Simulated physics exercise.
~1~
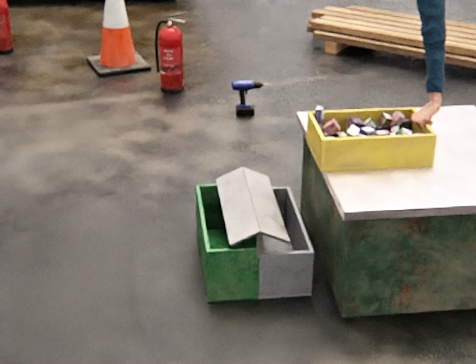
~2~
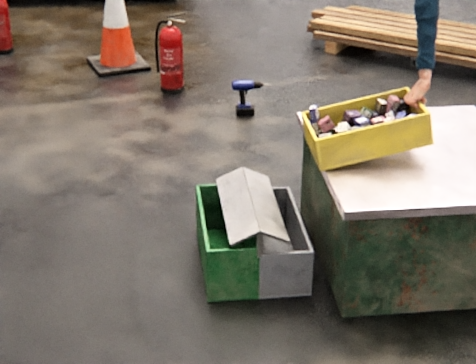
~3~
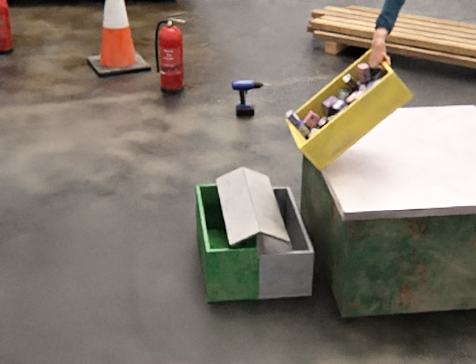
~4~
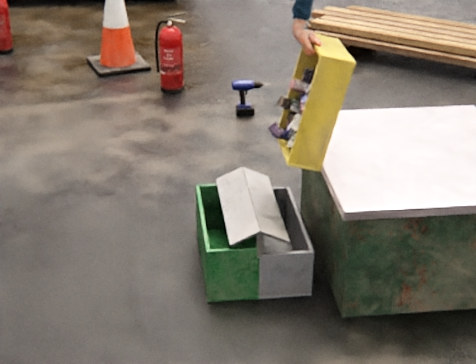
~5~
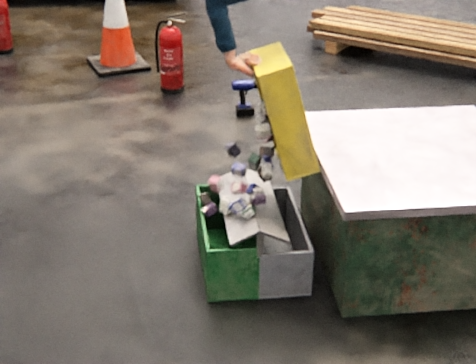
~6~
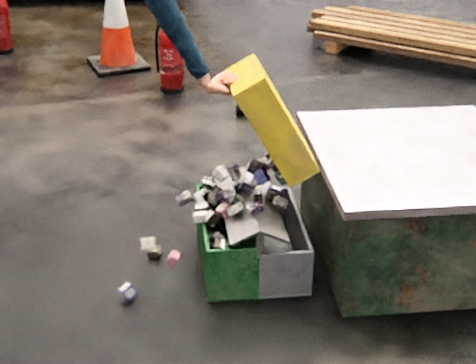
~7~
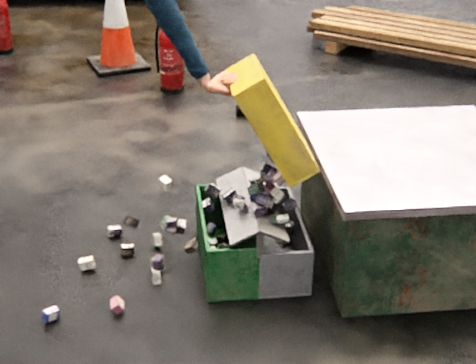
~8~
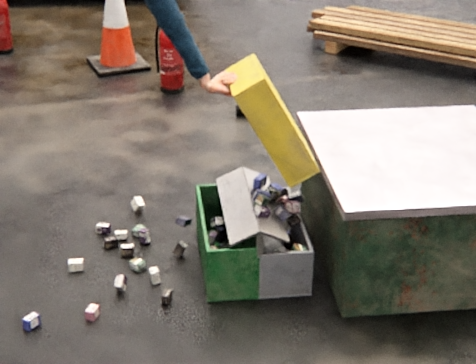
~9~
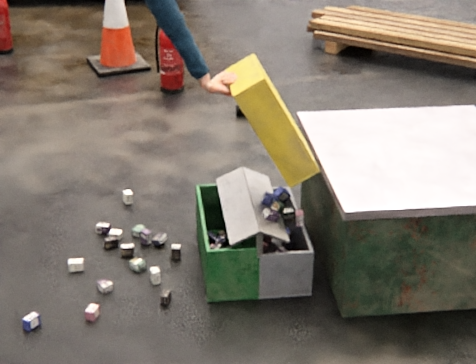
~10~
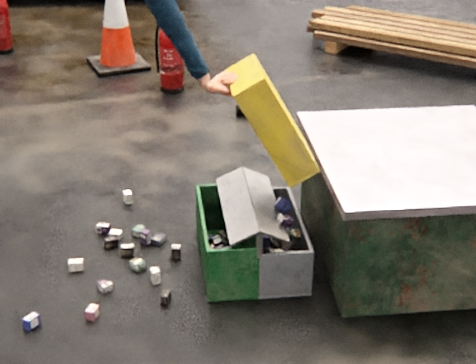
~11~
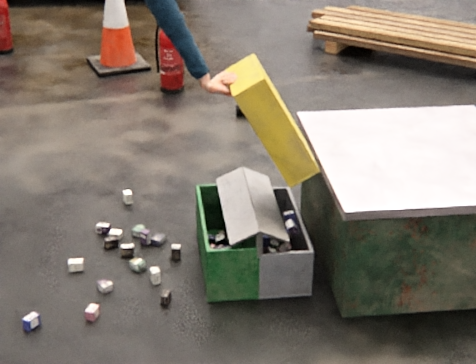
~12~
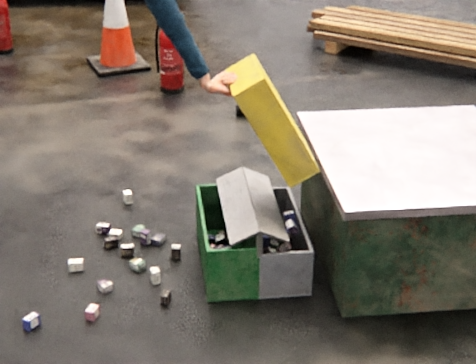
A yellow box full of small cartons sits on a pale-topped bench at the right of a grey workshop floor, seen from above, with a cone, fire extinguishers, a drill and planks behind. Left of the bench stand a green tub and a grey tub, joined under a grey ridge. A hand lifts the box and tips it leftward over the bench edge until it hangs steeply. Cartons pour onto the ridge, some dropping into both tubs while others tumble left across the floor. Finally the box hangs still, with cartons in both tubs and many scattered beyond the green one.
